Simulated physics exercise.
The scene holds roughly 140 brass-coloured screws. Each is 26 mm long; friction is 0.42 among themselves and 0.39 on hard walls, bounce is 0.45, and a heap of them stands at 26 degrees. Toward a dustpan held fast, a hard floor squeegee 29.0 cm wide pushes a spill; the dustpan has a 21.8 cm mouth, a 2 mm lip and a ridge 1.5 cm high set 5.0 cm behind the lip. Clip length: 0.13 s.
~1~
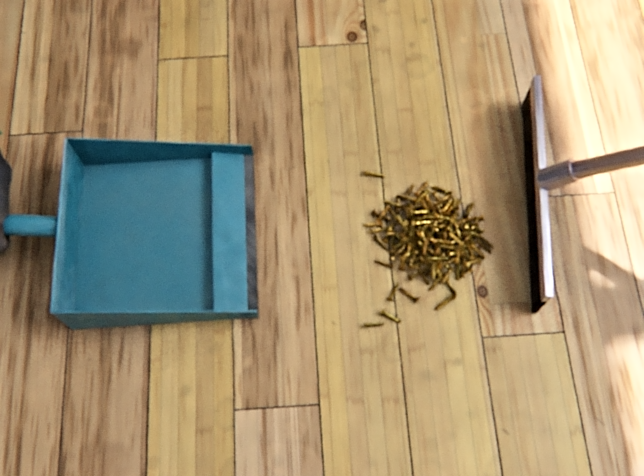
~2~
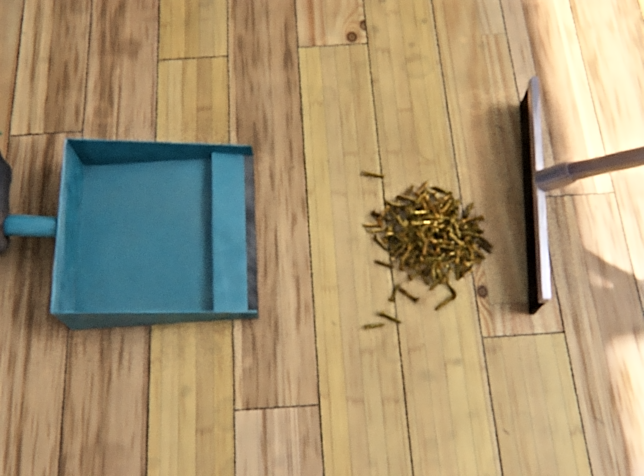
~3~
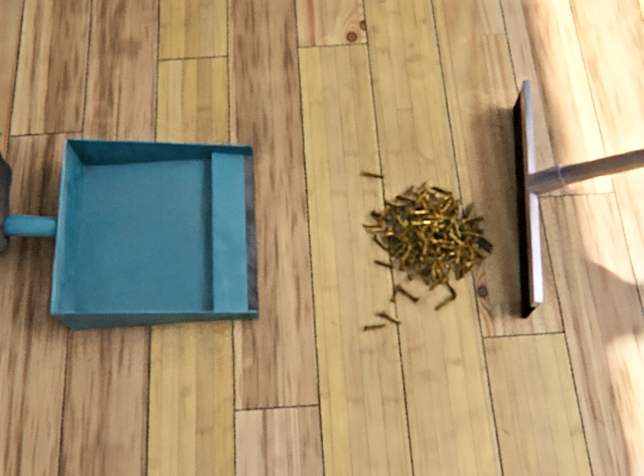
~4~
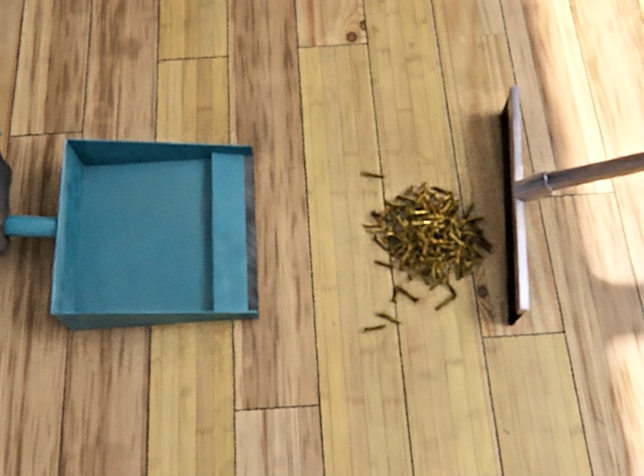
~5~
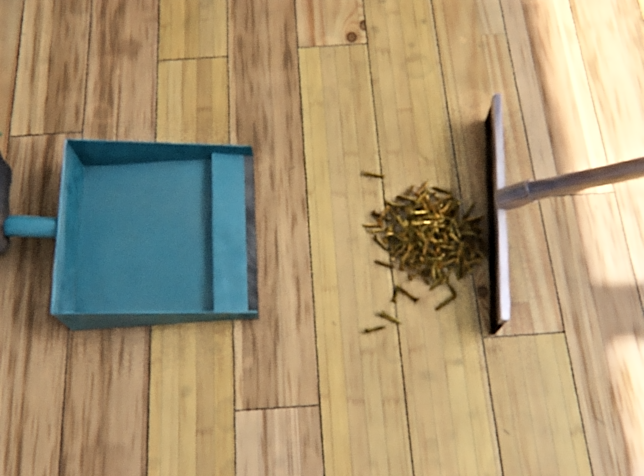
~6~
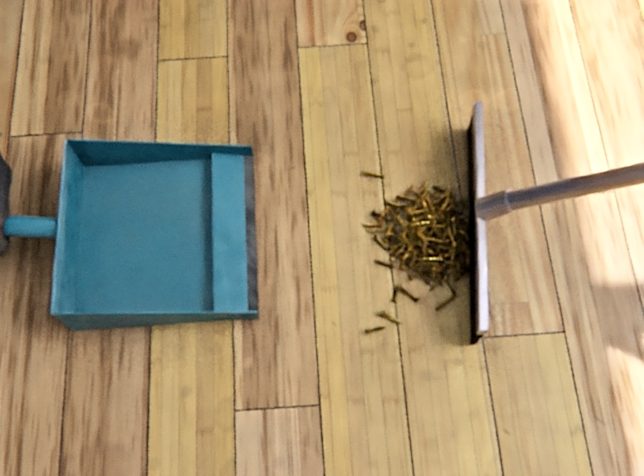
On a wooden floor, a squeegee to the right of a heap of brass-coloured screws slid slowly left until its blade pressed against the pile's near edge, while the blue dustpan stayed still.
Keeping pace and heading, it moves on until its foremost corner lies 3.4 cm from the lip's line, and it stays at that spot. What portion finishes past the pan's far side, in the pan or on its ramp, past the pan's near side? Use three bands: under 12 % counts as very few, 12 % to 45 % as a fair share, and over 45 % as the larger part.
Far side: Very few; pan: A fair share; near side: A fair share.
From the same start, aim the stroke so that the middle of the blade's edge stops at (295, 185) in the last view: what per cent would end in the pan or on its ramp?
About 55 per cent.
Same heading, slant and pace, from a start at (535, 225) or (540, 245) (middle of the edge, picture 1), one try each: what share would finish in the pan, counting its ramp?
I'd put it near 25 per cent for the first and near 15 per cent for the second.
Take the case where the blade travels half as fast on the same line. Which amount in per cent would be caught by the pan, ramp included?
Share: About 5 %.
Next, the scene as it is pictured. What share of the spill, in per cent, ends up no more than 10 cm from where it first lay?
Around 0 in a hundred.
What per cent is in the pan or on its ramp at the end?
30 percent.
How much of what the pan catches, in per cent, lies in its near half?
Share: Approx. 80 %.
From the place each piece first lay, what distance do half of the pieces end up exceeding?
I'd say near 22 cm.
Then, 0.12 s after the last picture, middle of the blade 15 cm from the lip; 0 % over the lip, far side 0 %, near side 10 %.
Then, 0.21 s after the last picture, middle of the blade 7 cm from the lip; 0 % over the lip, far side 0 %, near side 15 %.
Then, 0.42 s after the last picture, middle of the blade 5 cm from the lip; 30 % over the lip, far side 0 %, near side 25 %.
In the end, far side 0 %, pan 30 %, near side 25 %, in front of the lip or behind the blade 45 %.
